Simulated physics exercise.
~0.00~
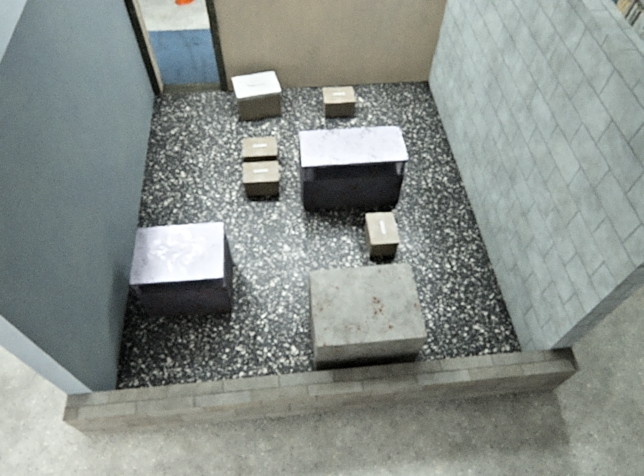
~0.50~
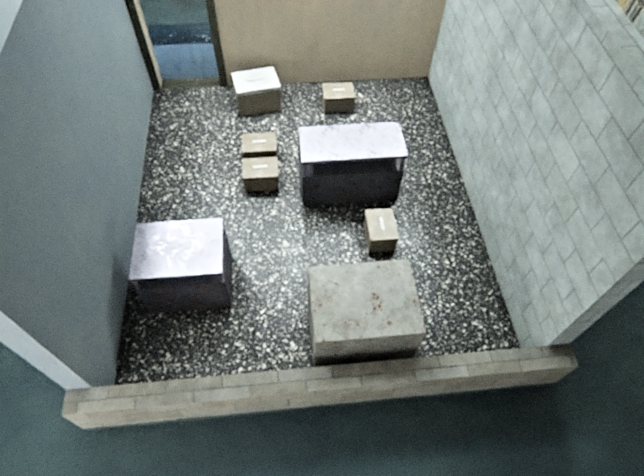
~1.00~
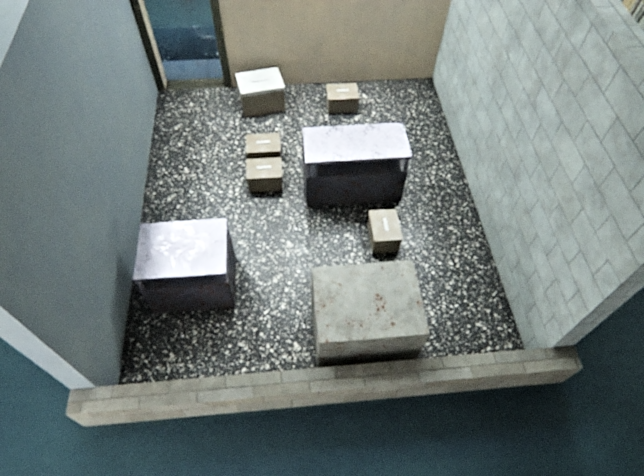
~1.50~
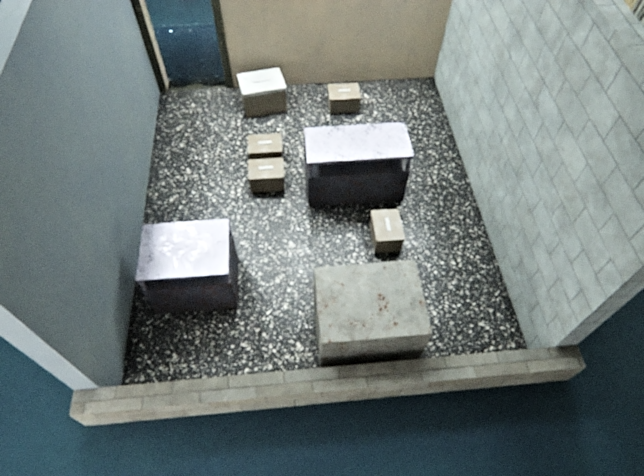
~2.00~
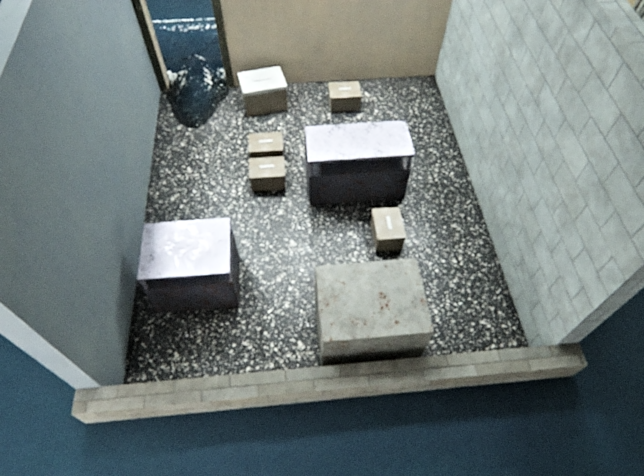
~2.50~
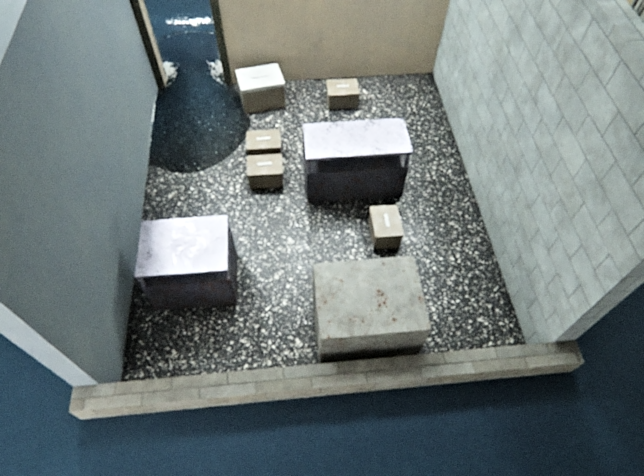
Dark water surrounds the walled room, then enters through the back-left doorway and spreads inside.
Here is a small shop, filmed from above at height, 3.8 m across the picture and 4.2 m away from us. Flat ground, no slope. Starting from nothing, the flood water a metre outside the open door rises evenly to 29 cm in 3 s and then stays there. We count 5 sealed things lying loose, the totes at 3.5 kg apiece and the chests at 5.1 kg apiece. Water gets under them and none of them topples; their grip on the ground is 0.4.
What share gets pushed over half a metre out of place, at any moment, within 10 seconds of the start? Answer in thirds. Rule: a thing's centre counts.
One to two thirds.
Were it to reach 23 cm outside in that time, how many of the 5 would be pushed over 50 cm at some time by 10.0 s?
Count under that change: 3.
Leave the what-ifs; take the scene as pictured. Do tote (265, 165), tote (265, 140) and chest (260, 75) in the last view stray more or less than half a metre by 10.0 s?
Same order as the question: Greater, greater, smaller.
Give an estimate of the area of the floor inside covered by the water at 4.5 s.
Wet area: Approx. 7.5 m2.
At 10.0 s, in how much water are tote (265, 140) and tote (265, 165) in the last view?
Roughly 12 and 12 cm.
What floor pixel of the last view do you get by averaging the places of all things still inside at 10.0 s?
The centre is close to (360, 126).
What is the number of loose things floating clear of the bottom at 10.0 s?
5 of them.
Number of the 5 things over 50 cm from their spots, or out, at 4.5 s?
By that time the total stands at 2.
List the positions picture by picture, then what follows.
In the first picture, a tote at (260, 146) rests on the ground; a tote at (383, 228), on the bottom; water covers 0.0 m2; 0 of 5 have shifted.
In the second picture, a tote at (259, 142), on the bottom; a tote at (382, 224), on the bottom; water covers 0.0 m2; 0 of 5 have shifted.
In the third picture, a tote at (263, 143), on the bottom; a tote at (386, 225) rests on the ground; water covers 0.0 m2; 0 of 5 have shifted.
In the fourth picture, a tote at (265, 143) rests on the ground; a tote at (388, 225) rests on the ground; water covers 0.0 m2; 0 of 5 have shifted.
In the fifth picture, a tote at (266, 142), on the bottom; a tote at (389, 223), on the bottom; water covers 0.4 m2; 0 of 5 have shifted.
In the sixth picture, a tote at (263, 139) rests on the ground; a tote at (387, 221), on the bottom; water covers 1.6 m2; 0 of 5 have shifted.
After 3.5 s 0 of 5 are over 50 cm from their spots; 0 afloat.
After 4.5 s 2 of 5 are over 50 cm from their spots; 1 afloat.
After 7.0 s 3 of 5 are over 50 cm from their spots; 3 afloat.
After 10.0 s 3 of 5 are over 50 cm from their spots, and 3 have been at some point; 5 afloat.
